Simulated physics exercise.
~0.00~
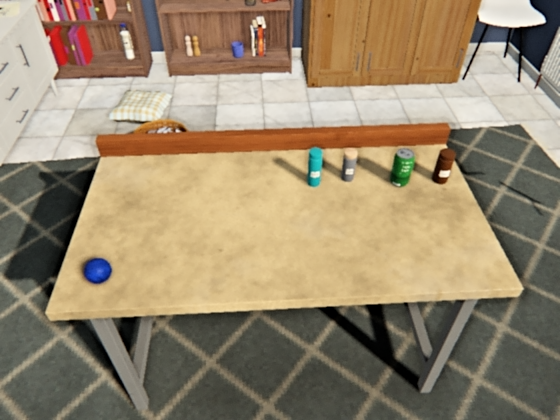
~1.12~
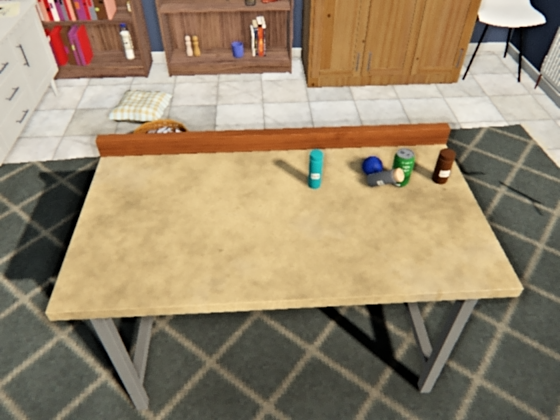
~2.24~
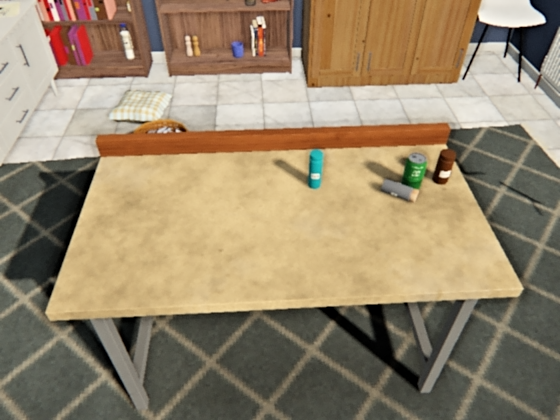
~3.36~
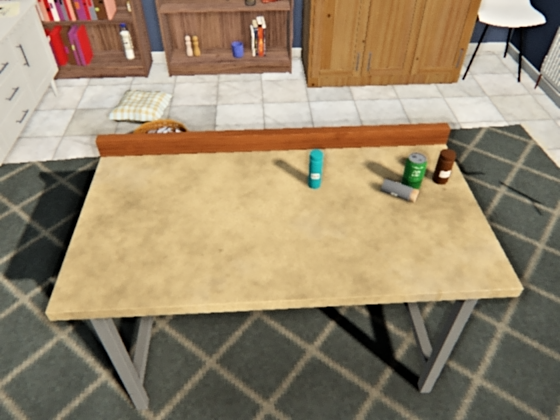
The blue ball rolls across the table, topples the grey shaker and nudges the green can.
